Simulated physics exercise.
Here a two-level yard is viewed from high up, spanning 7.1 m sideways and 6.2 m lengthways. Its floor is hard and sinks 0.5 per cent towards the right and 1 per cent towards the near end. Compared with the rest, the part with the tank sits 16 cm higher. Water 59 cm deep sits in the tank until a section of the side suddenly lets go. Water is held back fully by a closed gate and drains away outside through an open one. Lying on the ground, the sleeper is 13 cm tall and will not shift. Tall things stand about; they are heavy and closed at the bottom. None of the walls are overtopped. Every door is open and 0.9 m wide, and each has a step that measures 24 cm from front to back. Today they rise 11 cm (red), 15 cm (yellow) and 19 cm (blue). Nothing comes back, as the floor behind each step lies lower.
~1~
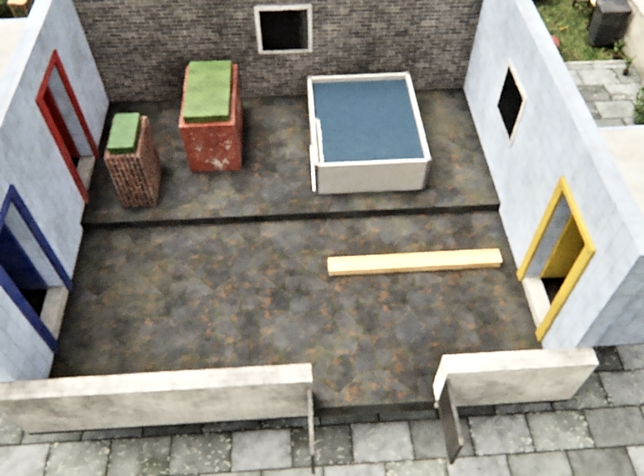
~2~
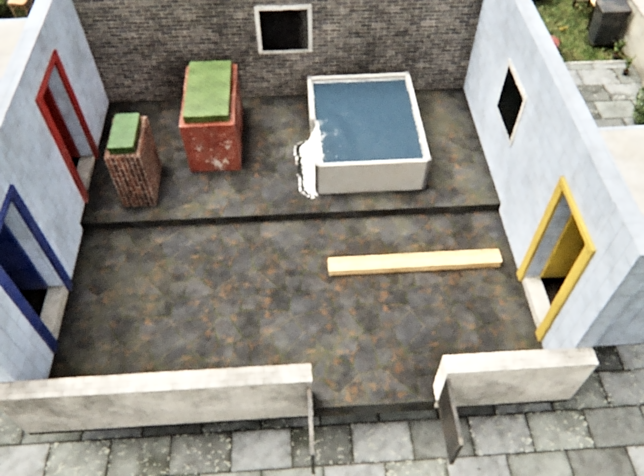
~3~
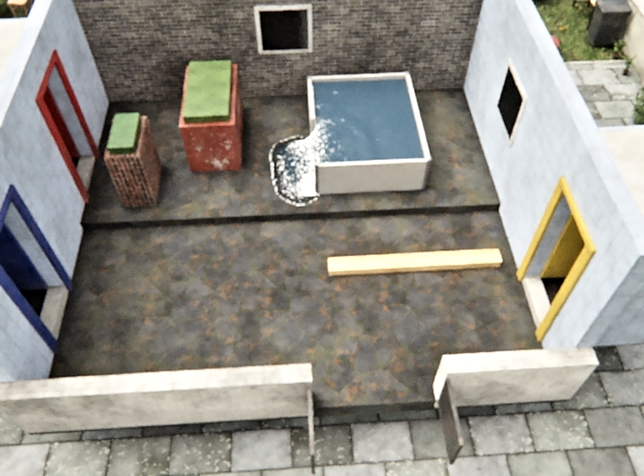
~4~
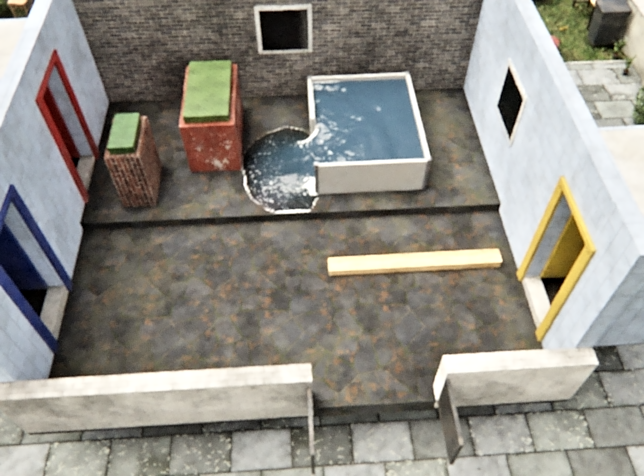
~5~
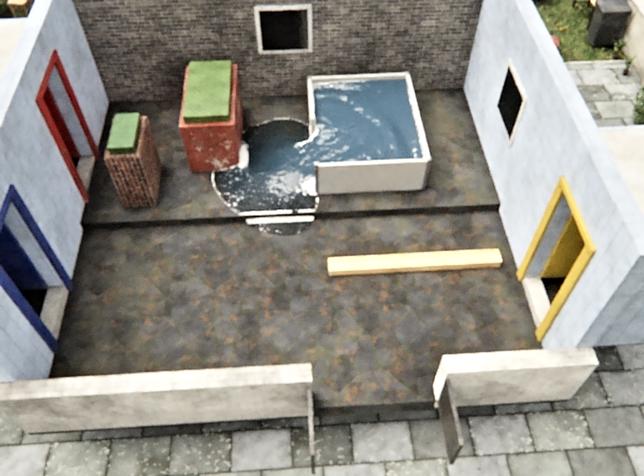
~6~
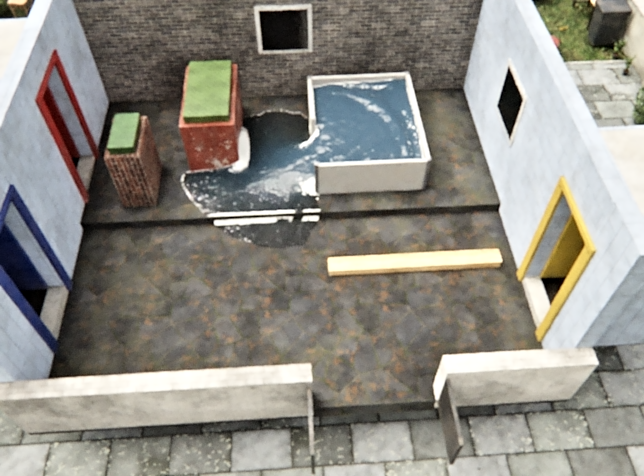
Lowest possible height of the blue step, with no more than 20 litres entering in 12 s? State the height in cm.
I would say 15 cm.
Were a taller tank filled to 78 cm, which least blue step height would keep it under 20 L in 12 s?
You'd need a step of close to 22 cm.
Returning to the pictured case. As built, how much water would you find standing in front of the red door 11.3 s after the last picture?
Roughly 3.0 cm deep.
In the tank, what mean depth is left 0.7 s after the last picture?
I'd put it at some 41 centimetres on average.
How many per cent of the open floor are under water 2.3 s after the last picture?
Approximately 45 % of it.
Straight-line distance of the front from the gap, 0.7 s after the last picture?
About 3.8 m.
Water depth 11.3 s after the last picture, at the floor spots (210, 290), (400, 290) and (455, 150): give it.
Roughly 7, 7 and 2 cm, in turn.
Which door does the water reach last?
Yellow.
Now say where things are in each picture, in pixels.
In the first picture, still water, 59 cm deep, in the tank at (365, 120); the blue door at (37, 280) is dry.
In the second picture, water pours out at (316, 161) and has run 0.3 m, to (303, 183); about 8 cm deep outside, 59 cm at the back.
In the third picture, the front is at (275, 160), 0.7 m from the gap at (316, 161); 0.9 m2 of floor is wet, 59 cm left at the back.
In the fourth picture, the gap is at (317, 162), the front 1.2 m out at (248, 173); the back of the tank holds 59 cm.
In the fifth picture, water pours out at (316, 162) and has run 1.8 m, to (217, 179); about 6 cm deep outside, 59 cm at the back.
In the sixth picture, water pours out at (316, 161) and has run 2.2 m, to (190, 185); about 6 cm deep outside, 52 cm at the back; the blue door at (37, 280), 4.8 m from the gap, is still 2.8 m from the nearest water.
Then, 0.7 s after the last picture water covers 20 % of the floor, deepest (38 cm) near (245, 163); it has not reached the blue door.
Then, 2.3 s after the last picture water covers 45 % of the floor, deepest (44 cm) near (46, 394); 20 cm at the blue door, 3 litres in over its 19 cm step.
Then, 11.3 s after the last picture water covers 95 % of the floor, deepest (14 cm) near (473, 381); 8 cm at the blue door, 5 litres in over its 19 cm step.
At the blue door as built, the water peaked near 22 cm, 1.9 s after the last picture.
With a step of 13.5 cm, 36 litres would have come in within the 12 s; with 18 cm, 7 litres. So under 20 litres takes about 15 cm.
